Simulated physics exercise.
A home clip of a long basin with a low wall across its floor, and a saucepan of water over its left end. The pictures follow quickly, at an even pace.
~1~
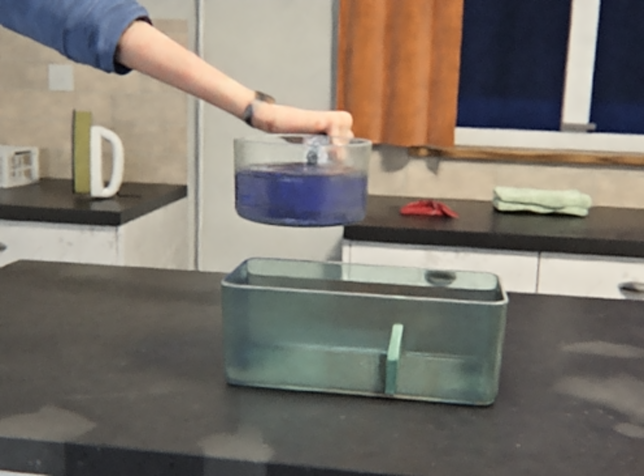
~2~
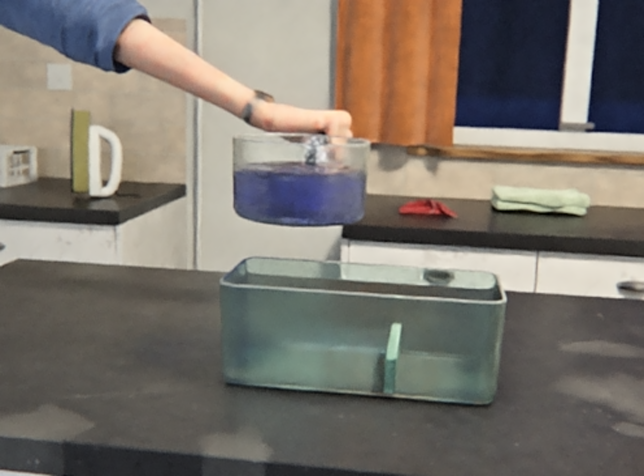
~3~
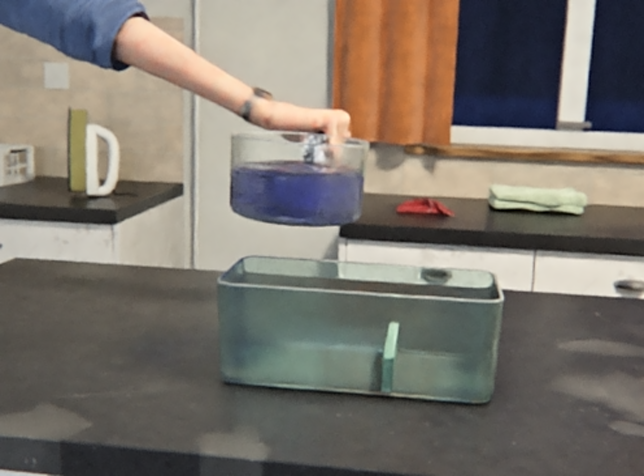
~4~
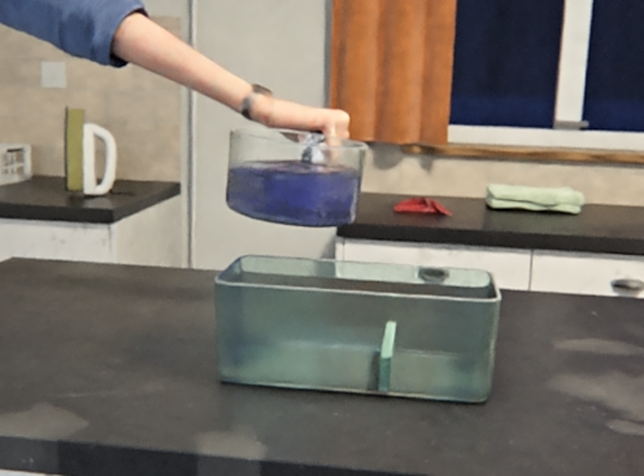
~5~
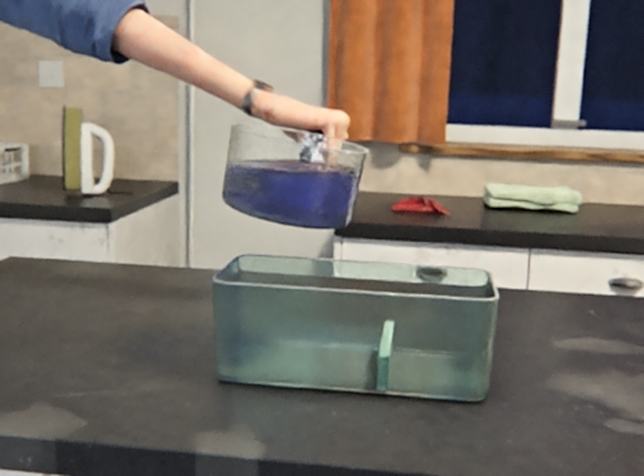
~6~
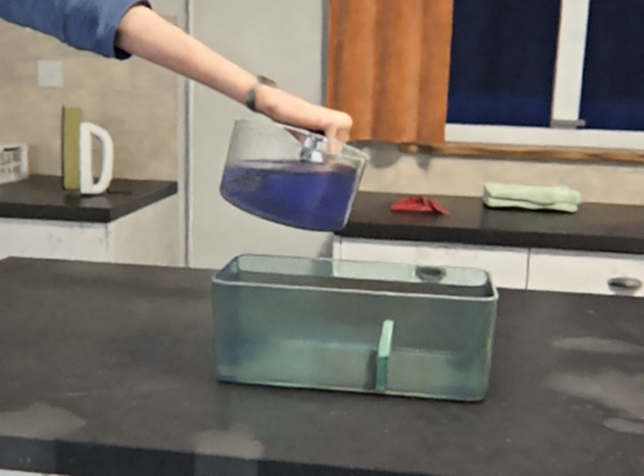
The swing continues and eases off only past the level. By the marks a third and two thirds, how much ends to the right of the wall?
In the end between a third and two thirds is right of the wall.
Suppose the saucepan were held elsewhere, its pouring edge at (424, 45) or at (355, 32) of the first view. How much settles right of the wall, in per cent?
In turn 60 and 55 in a hundred.
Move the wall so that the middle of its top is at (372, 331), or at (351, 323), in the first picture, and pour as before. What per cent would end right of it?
About 75 and 90 per cent.
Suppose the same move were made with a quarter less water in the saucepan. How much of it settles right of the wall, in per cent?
Near 45 %.
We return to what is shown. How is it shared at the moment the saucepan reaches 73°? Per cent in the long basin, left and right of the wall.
Left about 0, right about 10.
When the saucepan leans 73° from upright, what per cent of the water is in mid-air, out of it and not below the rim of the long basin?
Some 25 per cent.
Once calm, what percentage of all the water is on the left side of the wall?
Roughly 50 in a hundred.
A moment on, the saucepan is tipped part way and 62 per cent is still to pour, 1 is left of the wall and 11 right of it.
Next, the saucepan is tipped right over and 9 per cent is still to pour, 28 is left of the wall and 56 right of it.
Then the saucepan is tipped right over and 0 per cent is still to pour, 47 is left of the wall and 52 right of it.
Later the saucepan is tipped right over and 0 per cent is still to pour, 47 is left of the wall and 52 right of it.
Finally, 48 per cent lies left of the wall, 52 right of it and 1 outside.
